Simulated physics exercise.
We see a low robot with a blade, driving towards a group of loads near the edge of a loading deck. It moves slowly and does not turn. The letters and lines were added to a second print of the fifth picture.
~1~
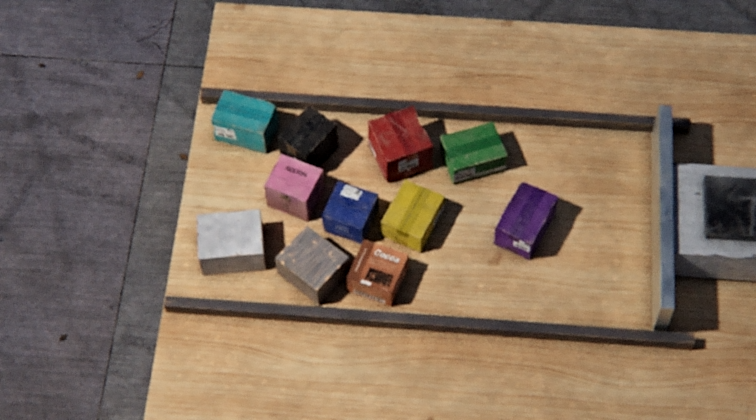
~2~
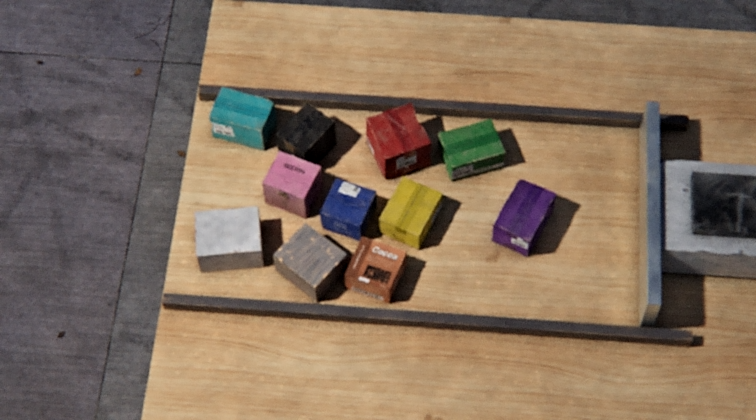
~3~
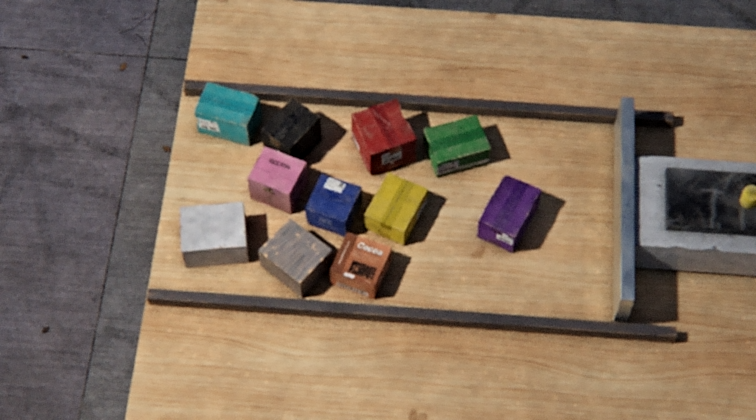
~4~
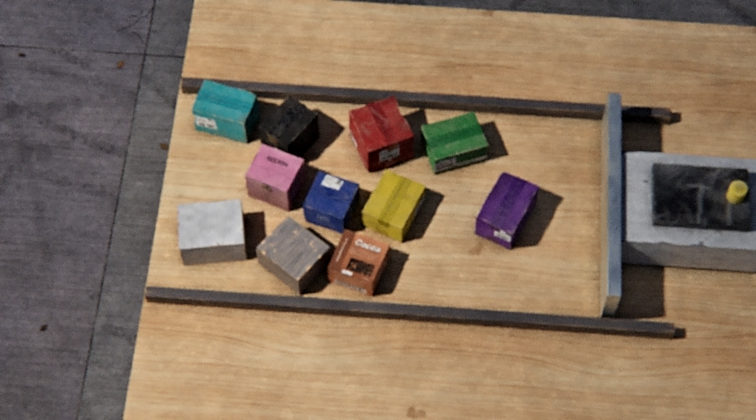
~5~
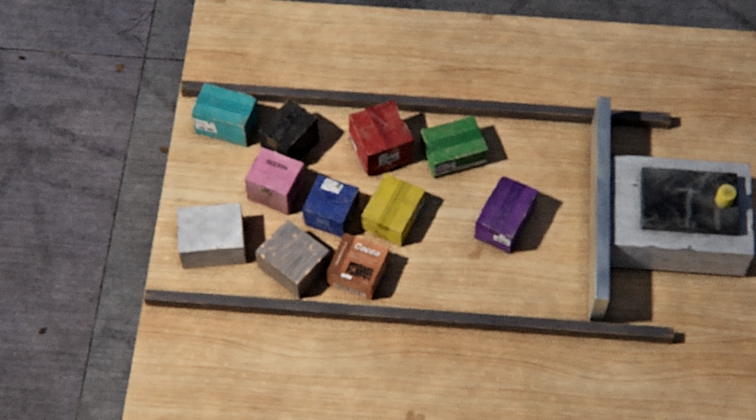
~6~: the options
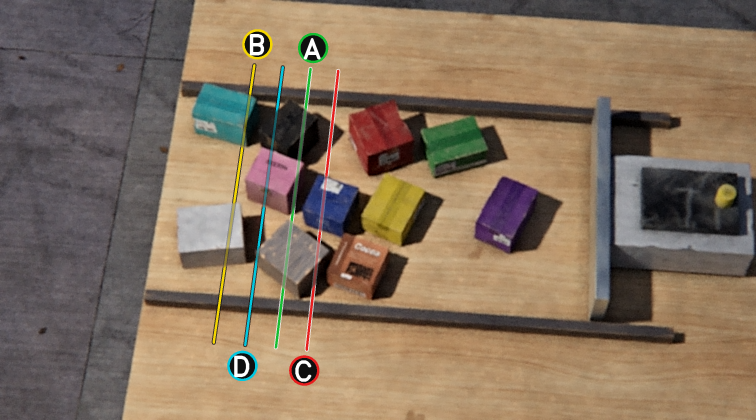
The clip shows colourful parcels, boxes and a grey crate lying between two dark rails on a wooden deck, while a low robot with a wide blade moves slowly left towards them, without touching any, as the view shifts slightly.
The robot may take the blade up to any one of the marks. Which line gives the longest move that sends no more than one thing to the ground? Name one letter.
It should halt at C.
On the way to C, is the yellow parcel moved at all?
Yes.
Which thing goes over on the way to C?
It is the turquoise parcel.
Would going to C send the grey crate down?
No.
On the marked copy, A at (294, 201); B at (235, 197); C at (323, 203); D at (265, 199).
Taking C. A third of the way, robot (580, 193); purple parcel (472, 214); turquoise parcel (226, 116).
Two thirds of the way, robot (481, 186); pink box (246, 179); black parcel (275, 135).
When it is over, robot (405, 180); turquoise parcel over the edge; pink box (173, 173); one fallen.
As for the rest, A drops two; B drops seven; D drops five.
